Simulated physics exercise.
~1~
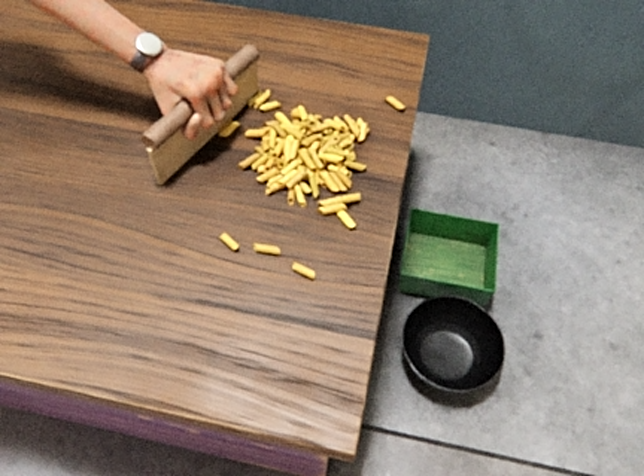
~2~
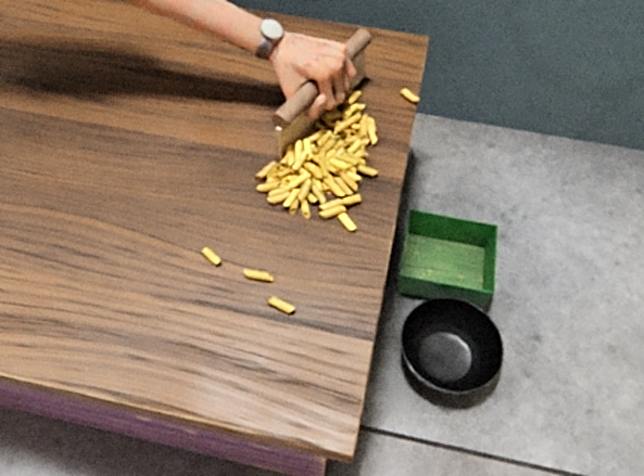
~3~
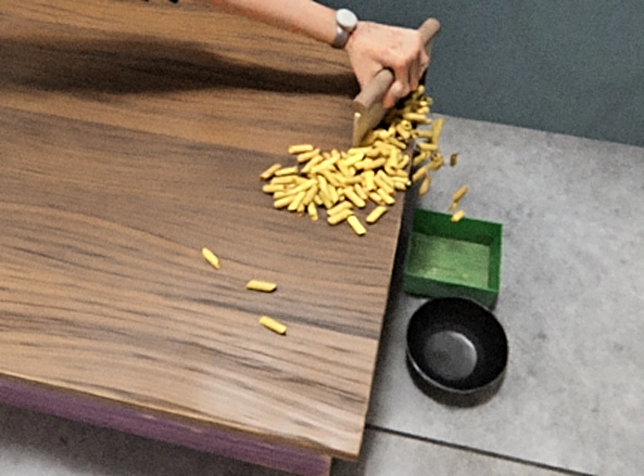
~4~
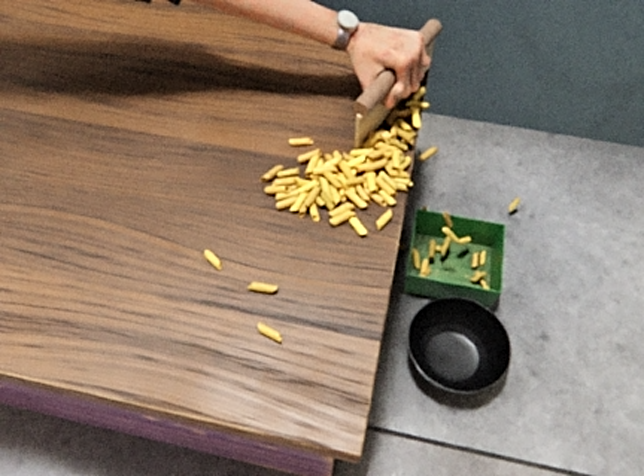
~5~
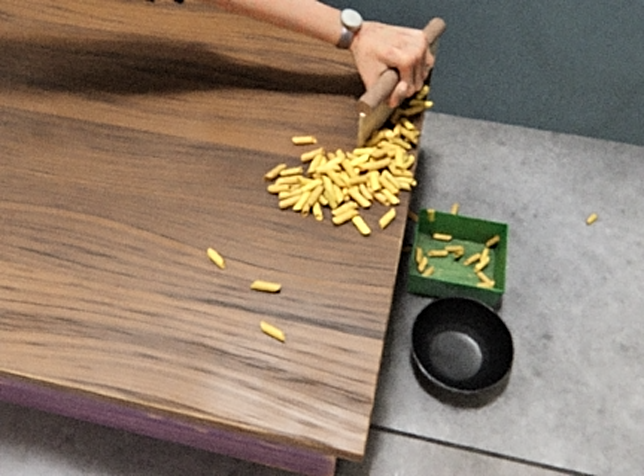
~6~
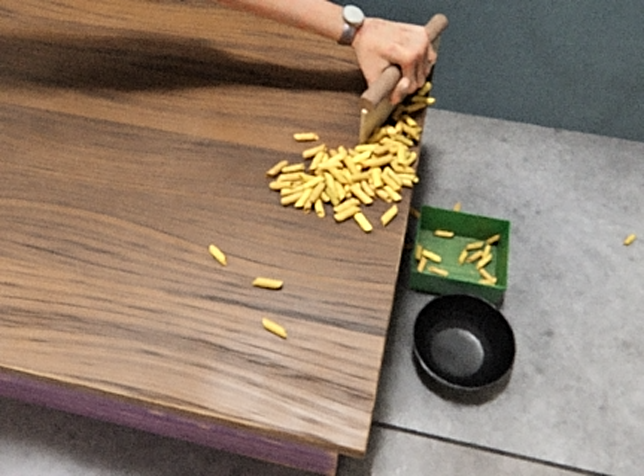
At the start, a hand wearing a watch grips a scraper beside a loose heap of yellow dry pasta on a wooden table, with a green tin and a black bowl on the grey floor below. The hand pushes the scraper to the right, bunching the heap toward the table's edge. As it reaches the corner, some pieces spill over and drop toward the tin. The scraper then stops at the edge. Several pieces land in the green tin, while one skitters away across the floor. Most of the pasta stays on the table, and the black bowl remains empty.
